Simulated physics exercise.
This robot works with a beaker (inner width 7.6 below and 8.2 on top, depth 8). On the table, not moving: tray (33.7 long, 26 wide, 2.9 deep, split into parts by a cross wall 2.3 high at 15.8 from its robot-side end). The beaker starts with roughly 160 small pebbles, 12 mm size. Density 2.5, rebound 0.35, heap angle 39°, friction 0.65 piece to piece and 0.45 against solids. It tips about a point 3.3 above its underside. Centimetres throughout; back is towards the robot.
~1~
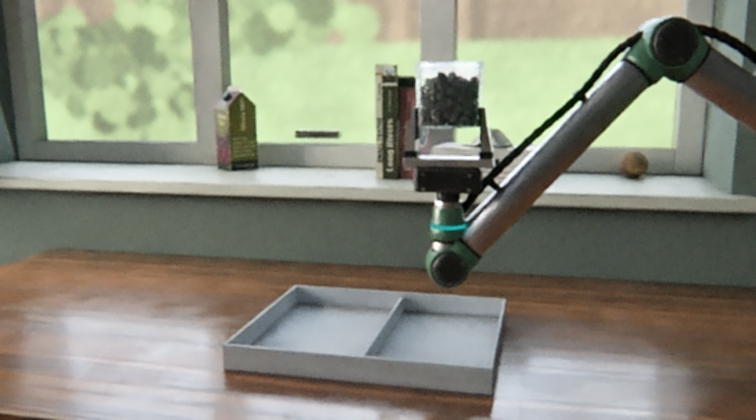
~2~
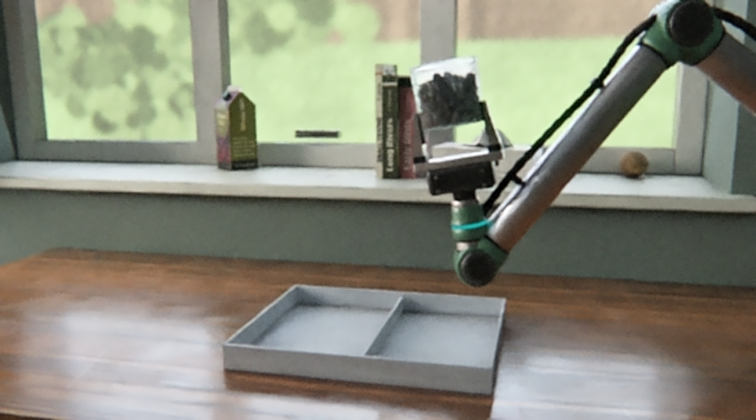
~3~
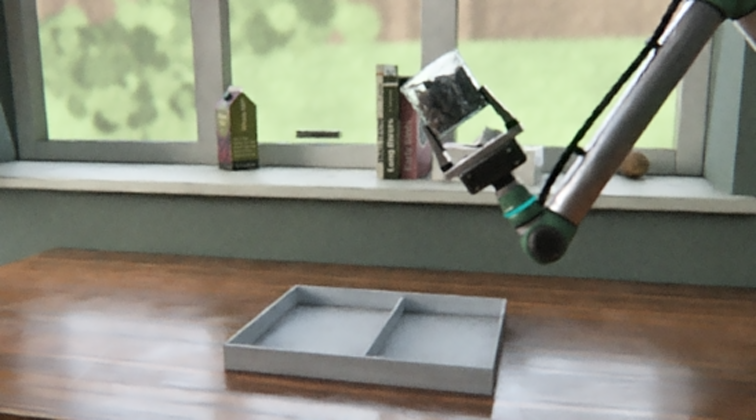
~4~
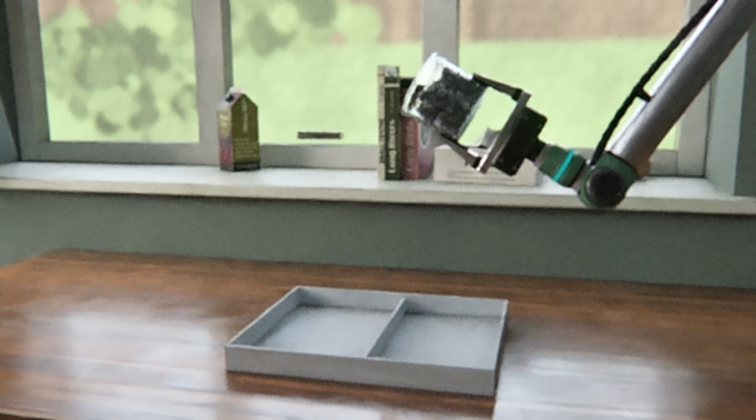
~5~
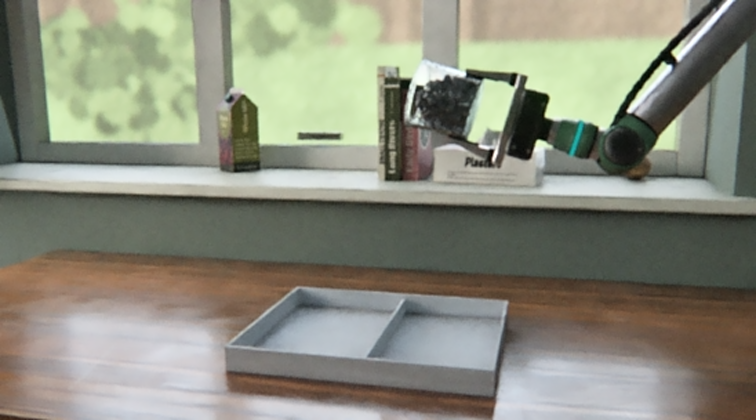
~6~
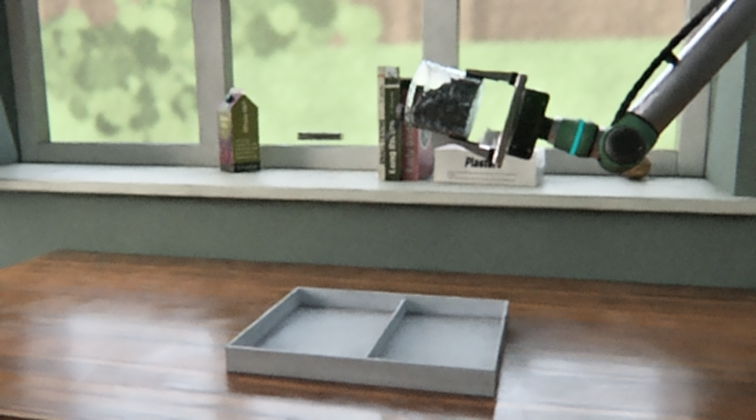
A robot arm holding a clear container of dark pebbles tilted it steadily to the left above a divided gray tray on a wooden table, until it lay nearly on its side.
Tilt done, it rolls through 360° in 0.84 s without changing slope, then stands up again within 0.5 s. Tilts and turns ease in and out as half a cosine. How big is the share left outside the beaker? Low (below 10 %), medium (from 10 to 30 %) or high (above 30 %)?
Answer: Medium; from 10 to 30 % of the small pebbles finish outside the beaker.
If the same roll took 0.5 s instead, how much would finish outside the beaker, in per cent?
Then about 5 per cent.
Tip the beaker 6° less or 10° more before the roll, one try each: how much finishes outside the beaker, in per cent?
Some 10 and 40 per cent.
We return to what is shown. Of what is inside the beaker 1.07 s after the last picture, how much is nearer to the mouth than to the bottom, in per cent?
Roughly 40 per cent.
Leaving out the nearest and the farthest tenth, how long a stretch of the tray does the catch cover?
Some 10 cm.
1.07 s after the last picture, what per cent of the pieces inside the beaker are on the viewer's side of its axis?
Roughly 55 per cent.
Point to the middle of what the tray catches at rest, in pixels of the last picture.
Around (330, 342).
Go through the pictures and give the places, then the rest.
The beaker middle at (449, 96), upright; upper third of the load around (450, 85), from x 425 to 475, top at y 75; 161 in the beaker, in the first frame.
The beaker middle at (448, 96), tipped 10°; upper third of the load around (452, 84), from x 420 to 475, top at y 75, in the second frame.
The beaker middle at (447, 97), tipped 35°; upper third of the load around (452, 85), from x 420 to 480, top at y 70, in the third frame.
The beaker middle at (447, 100), tipped 61°; upper third of the load around (452, 87), from x 425 to 480, top at y 70, in the fourth frame.
The beaker middle at (446, 102), tipped 75°; upper third of the load around (449, 90), from x 420 to 475, top at y 80, in the fifth frame.
The beaker middle at (446, 102), tipped 75°; upper third of the load around (454, 92), from x 390 to 475, top at y 80; 159 in the beaker, 2 in flight or on a rim, in the sixth frame.
Then, 0.54 s on, tipped 75°, highest piece 37 above the table; 154 in the beaker, 4 in the far-side part, 3 in flight or on a rim.
Then, 1.07 s on, tipped 42°, highest piece 36 above the table; 136 in the beaker, 20 in the far-side part, 5 in flight or on a rim.
Then, 1.54 s on, upright, highest piece 39 above the table; 136 in the beaker, 25 in the far-side part.
Then, 2.24 s on, upright, highest piece 39 above the table; 136 in the beaker, 25 in the far-side part.
In the end, 136 in the beaker, 25 in the far-side part. That is 16 % outside the beaker.
